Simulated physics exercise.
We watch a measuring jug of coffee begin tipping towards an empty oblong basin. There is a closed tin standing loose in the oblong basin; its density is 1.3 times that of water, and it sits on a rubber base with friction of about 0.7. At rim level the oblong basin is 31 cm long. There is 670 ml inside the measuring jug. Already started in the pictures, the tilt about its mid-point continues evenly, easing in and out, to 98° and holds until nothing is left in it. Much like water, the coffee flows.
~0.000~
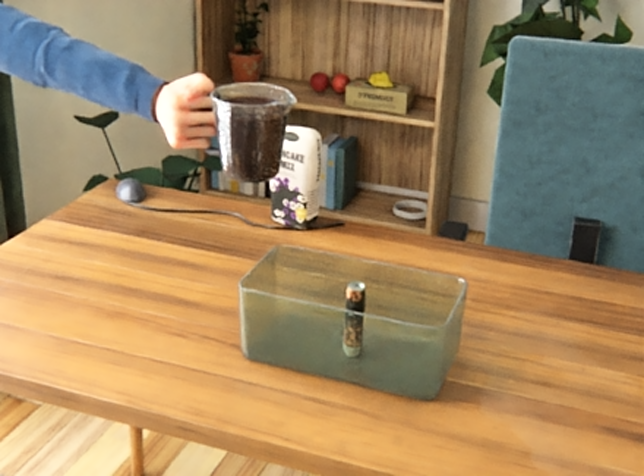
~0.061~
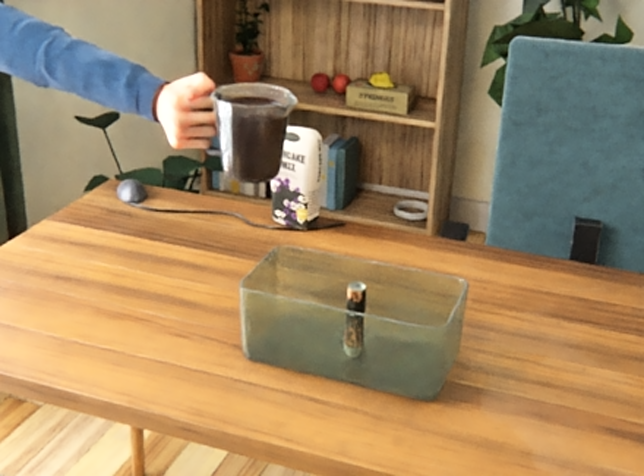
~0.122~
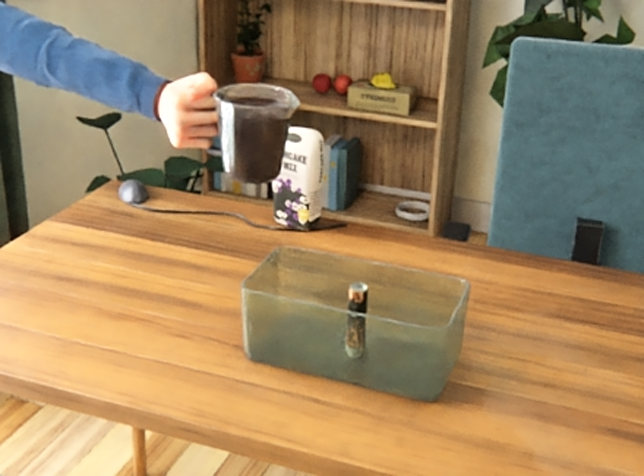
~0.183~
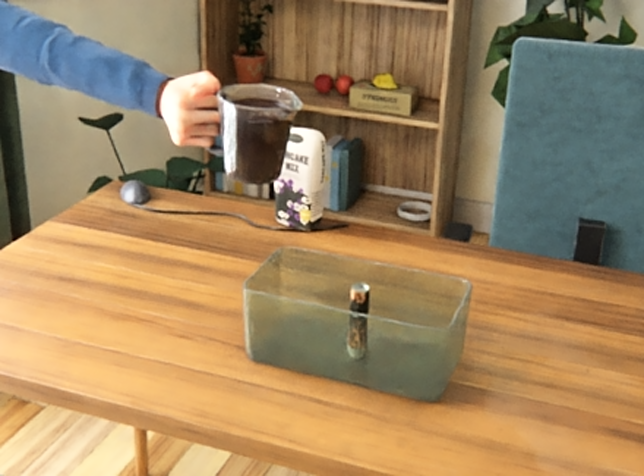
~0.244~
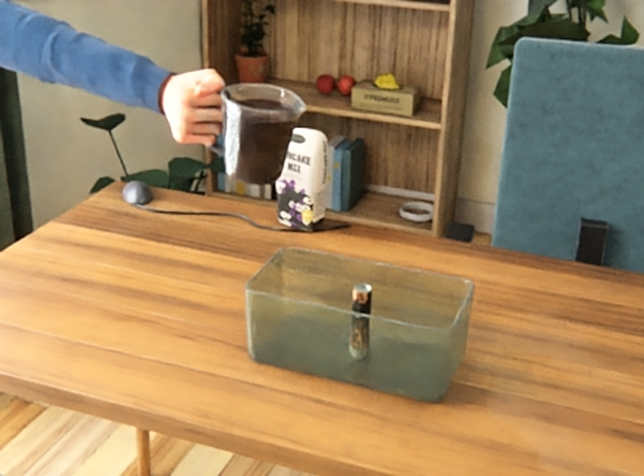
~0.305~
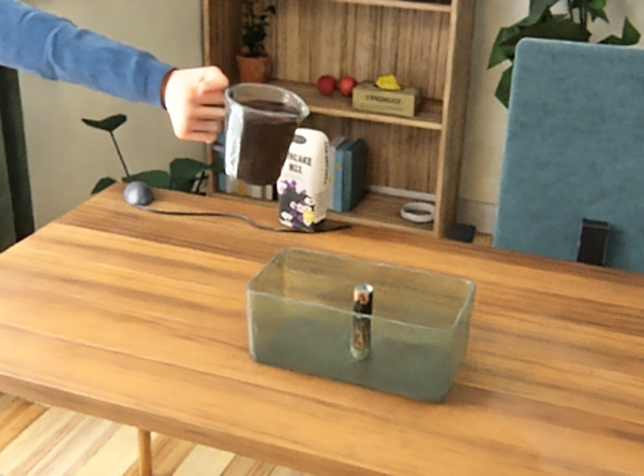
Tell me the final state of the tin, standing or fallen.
Watch, it's going to be unseated.
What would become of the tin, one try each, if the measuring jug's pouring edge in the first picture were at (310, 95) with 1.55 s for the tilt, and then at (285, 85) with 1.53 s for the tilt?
First it stays on its base; then it tips over.
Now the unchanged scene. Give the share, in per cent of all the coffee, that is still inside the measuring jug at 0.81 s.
About 82 per cent.
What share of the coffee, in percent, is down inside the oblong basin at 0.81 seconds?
Roughly 3 percent of it.
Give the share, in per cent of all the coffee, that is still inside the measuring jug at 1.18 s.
About 32 per cent.
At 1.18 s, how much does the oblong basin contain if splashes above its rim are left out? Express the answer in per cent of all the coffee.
I reckon close to 44 per cent.
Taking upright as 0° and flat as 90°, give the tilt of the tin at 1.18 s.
Measured tilt, approx.: 0 degrees.
After 0.81 s the tilt is 56° and 81 per cent is still to pour; the tin stands where it began.
After 1.18 s the tilt is 88° and 31 per cent is still to pour; the tin stands where it began.
After 1.56 s the tilt is 98° and 2 per cent is still to pour; the tin lies on its side.
After 1.98 s the tilt is 98° and 0 per cent is still to pour; the tin lies on its side.
In the end the tin lies on its side.
